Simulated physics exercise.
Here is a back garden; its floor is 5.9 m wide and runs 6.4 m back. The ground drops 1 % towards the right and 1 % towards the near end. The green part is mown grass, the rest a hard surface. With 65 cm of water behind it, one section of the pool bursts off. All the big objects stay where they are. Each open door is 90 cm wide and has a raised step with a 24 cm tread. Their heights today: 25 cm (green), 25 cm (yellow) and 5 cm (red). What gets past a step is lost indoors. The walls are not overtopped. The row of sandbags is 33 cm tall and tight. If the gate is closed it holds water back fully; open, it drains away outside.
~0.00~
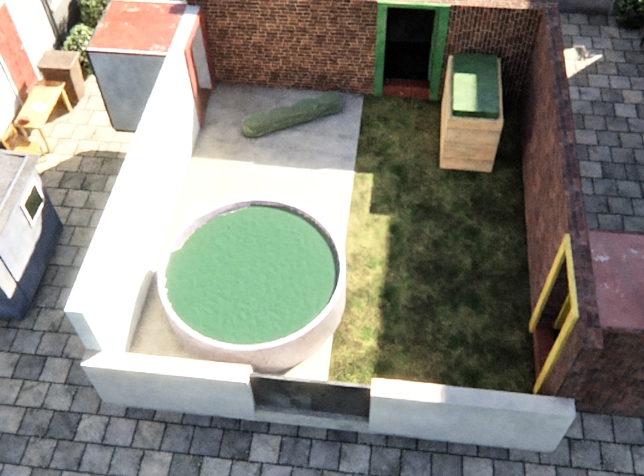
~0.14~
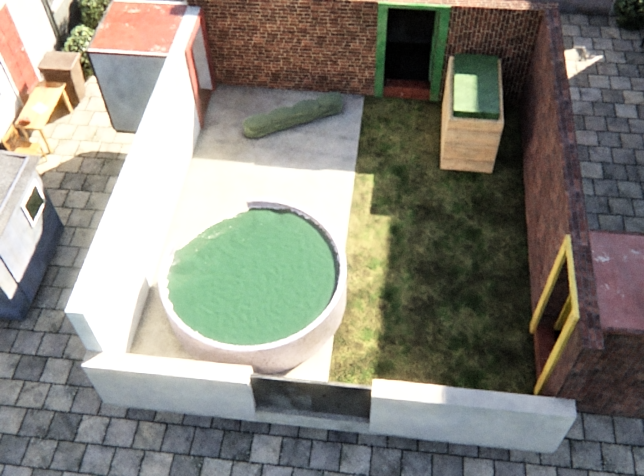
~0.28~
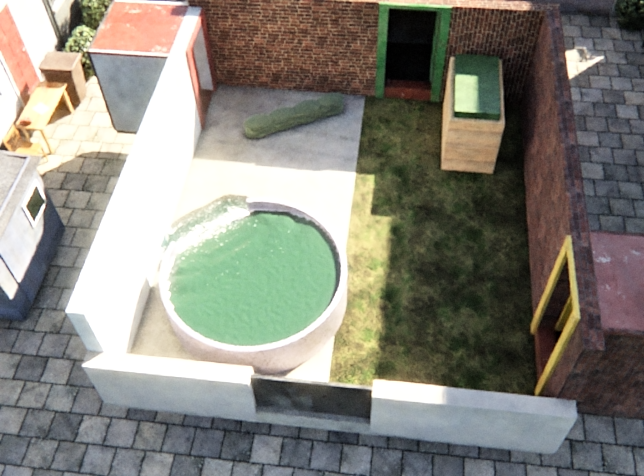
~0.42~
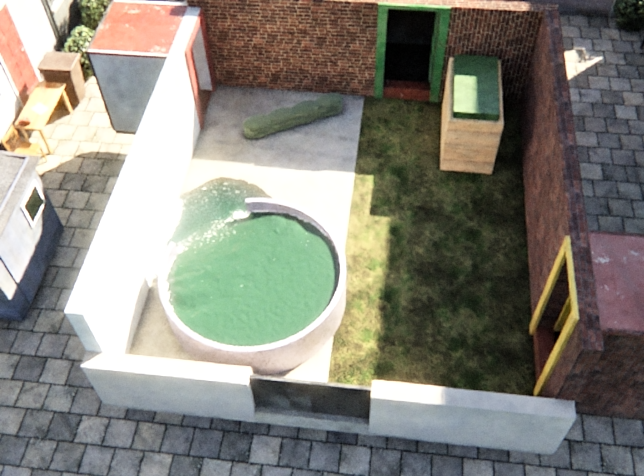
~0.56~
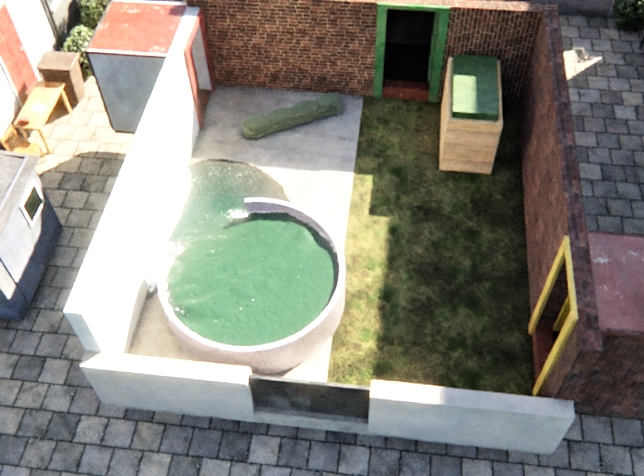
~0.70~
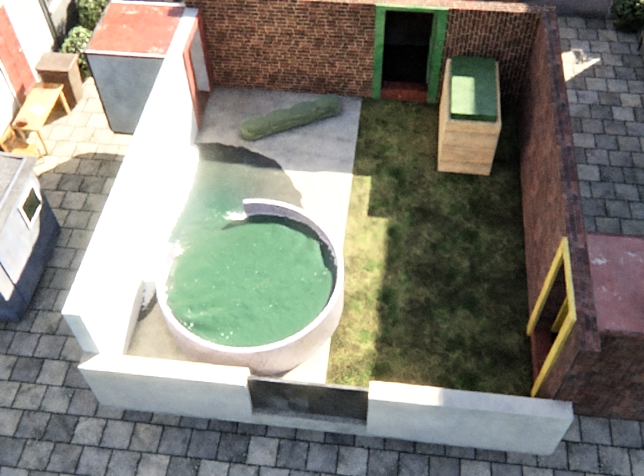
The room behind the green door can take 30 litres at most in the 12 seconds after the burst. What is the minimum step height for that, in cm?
Some 13.5 cm above the ground.
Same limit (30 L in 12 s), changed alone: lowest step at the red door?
About 28 cm at red.
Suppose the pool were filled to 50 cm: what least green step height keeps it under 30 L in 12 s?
Some 9.0 cm.
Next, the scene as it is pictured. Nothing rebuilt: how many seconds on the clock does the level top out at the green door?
At about 5.0 s.
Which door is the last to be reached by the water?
The yellow one.
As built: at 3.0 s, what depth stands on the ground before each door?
In cm: Green 8, yellow 0, red 20.
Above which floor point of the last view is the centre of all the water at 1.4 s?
Near (239, 264).
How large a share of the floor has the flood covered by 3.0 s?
Near 45 per cent is wet.
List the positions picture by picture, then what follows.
In the first picture, still water, 65 cm deep, in the pool at (253, 270); the green door at (409, 55) is dry.
In the second picture, the front is at a hidden place, 0.3 m from the gap on the far side; 0.3 m2 of floor is wet, 65 cm left at the back.
In the third picture, the front is at (229, 198), 0.8 m from the gap on the far side; 1.2 m2 of floor is wet, 65 cm left at the back.
In the fourth picture, the gap is on the far side, the front 1.2 m out at (212, 183); the back of the pool holds 65 cm.
In the fifth picture, the gap is on the far side, the front 1.7 m out at (195, 166); the back of the pool holds 65 cm.
In the sixth picture, water pours out on the far side and has run 2.2 m, to (194, 145); about 6 cm deep outside, 65 cm at the back; 3.0 m in a straight line remain to the green door at (407, 58).
After 1.4 s water covers 20 % of the floor, deepest (48 cm) near (163, 242); it has not reached the green door.
After 3.0 s water covers 45 % of the floor, deepest (36 cm) near (211, 95); 8 cm at the green door, 0 litres in over its 25 cm step.
After 12.0 s water covers 95 % of the floor, deepest (15 cm) near (527, 427); 8 cm at the green door, 0 litres in over its 25 cm step.
At the green door as built, the water arrived by 2.6 s and peaked near 20 cm at 5.0 s.
Run again over the same 12 s with other heights there, 38 litres in over 12.5 cm, 22 litres over 14.5 cm. The limit of 30 litres is kept from about 13.5 cm up.
